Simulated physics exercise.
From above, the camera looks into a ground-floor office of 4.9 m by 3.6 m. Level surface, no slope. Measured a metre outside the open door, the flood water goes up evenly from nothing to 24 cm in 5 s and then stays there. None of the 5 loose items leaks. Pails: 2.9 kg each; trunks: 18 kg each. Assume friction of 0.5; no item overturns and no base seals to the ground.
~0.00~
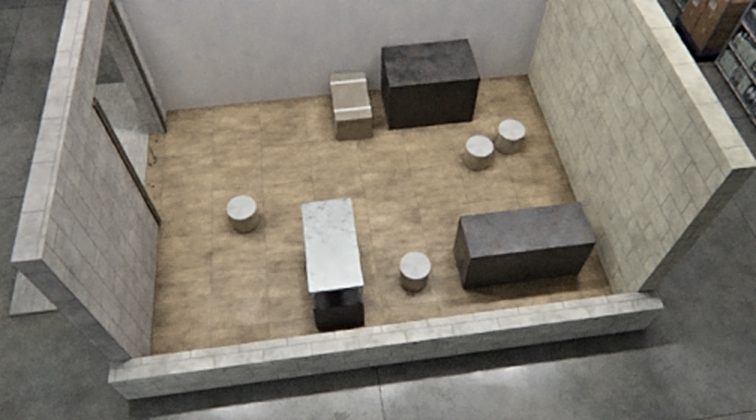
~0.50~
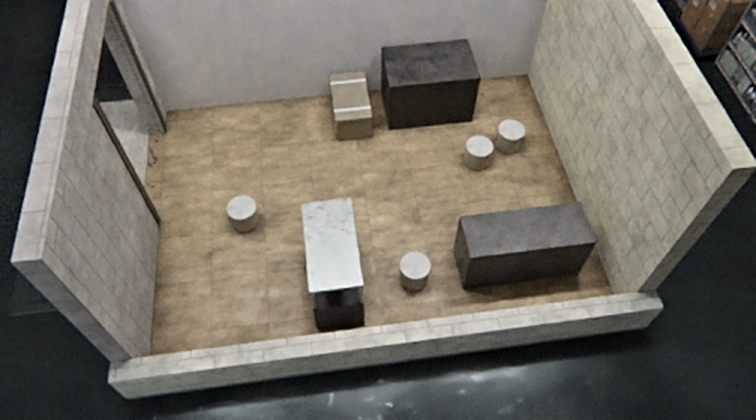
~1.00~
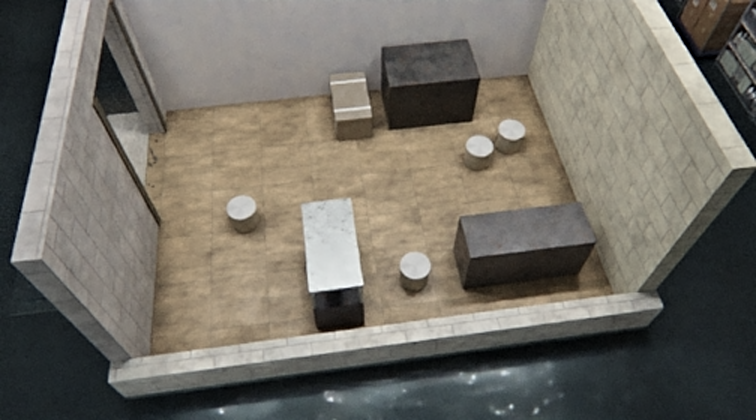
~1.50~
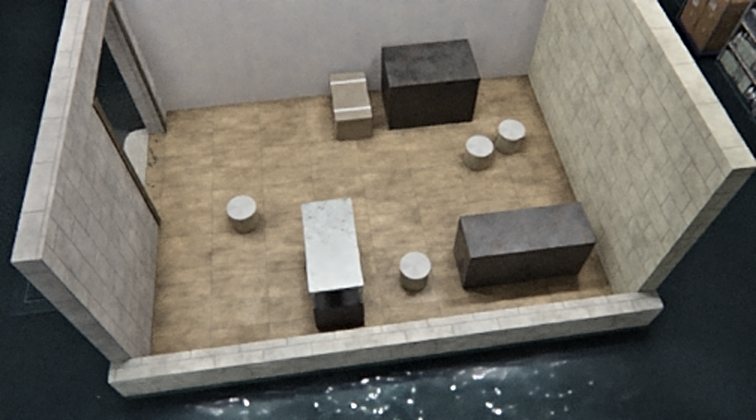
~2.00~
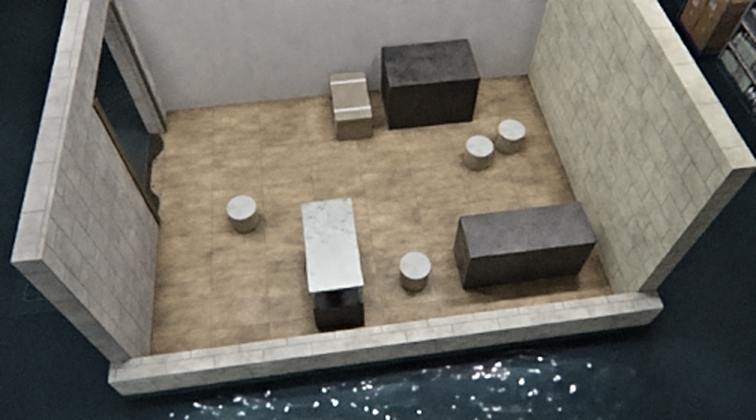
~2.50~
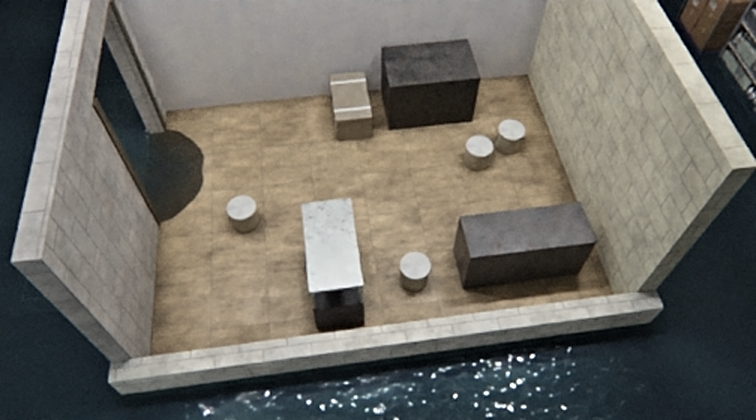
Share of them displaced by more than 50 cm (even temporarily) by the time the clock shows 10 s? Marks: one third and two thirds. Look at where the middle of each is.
The moved part is two thirds or larger.
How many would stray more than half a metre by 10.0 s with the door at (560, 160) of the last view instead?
Result: 4.
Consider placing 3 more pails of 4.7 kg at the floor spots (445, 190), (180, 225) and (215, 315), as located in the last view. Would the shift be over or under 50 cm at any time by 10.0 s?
Order as given - above the limit, inside the limit, inside the limit.
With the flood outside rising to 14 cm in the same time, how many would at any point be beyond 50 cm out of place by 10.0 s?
I count 2 of them in that case.
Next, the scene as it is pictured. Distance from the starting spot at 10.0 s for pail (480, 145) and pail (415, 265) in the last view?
100 cm and 30 cm respectively.
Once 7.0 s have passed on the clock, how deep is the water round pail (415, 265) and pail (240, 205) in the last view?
About 2 and 5 cm.
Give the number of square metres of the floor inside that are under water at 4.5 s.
About 5.5 m2.
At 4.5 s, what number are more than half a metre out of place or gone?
By that point, 0.
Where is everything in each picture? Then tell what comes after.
The first frame shows a pail at (415, 265) rests on the ground; a pail at (241, 207), on the bottom; water covers 0.0 m2; 0 of 5 have shifted.
The second frame shows a pail at (415, 265) rests on the ground; a pail at (241, 207), on the bottom; water covers 0.0 m2; 0 of 5 have shifted.
The third frame shows a pail at (415, 265), on the bottom; a pail at (241, 207), on the bottom; 0.0 m2 under water; 0 of 5 have shifted.
The fourth frame shows a pail at (415, 265), on the bottom; a pail at (241, 207) rests on the ground; 0.0 m2 under water; 0 of 5 have shifted.
The fifth frame shows a pail at (415, 265) rests on the ground; a pail at (241, 207) rests on the ground; 0.0 m2 under water; 0 of 5 have shifted.
The sixth frame shows a pail at (415, 265) rests on the ground; a pail at (241, 207), on the bottom; 0.5 m2 under water; 0 of 5 have shifted.
After 3.5 s 0 of 5 are over 50 cm from their spots; 0 afloat.
After 4.5 s 0 of 5 are over 50 cm from their spots; 0 afloat.
After 7.0 s 2 of 5 are over 50 cm from their spots; 2 afloat.
After 10.0 s 4 of 5 are over 50 cm from their spots, and 4 have been at some point; 4 afloat.
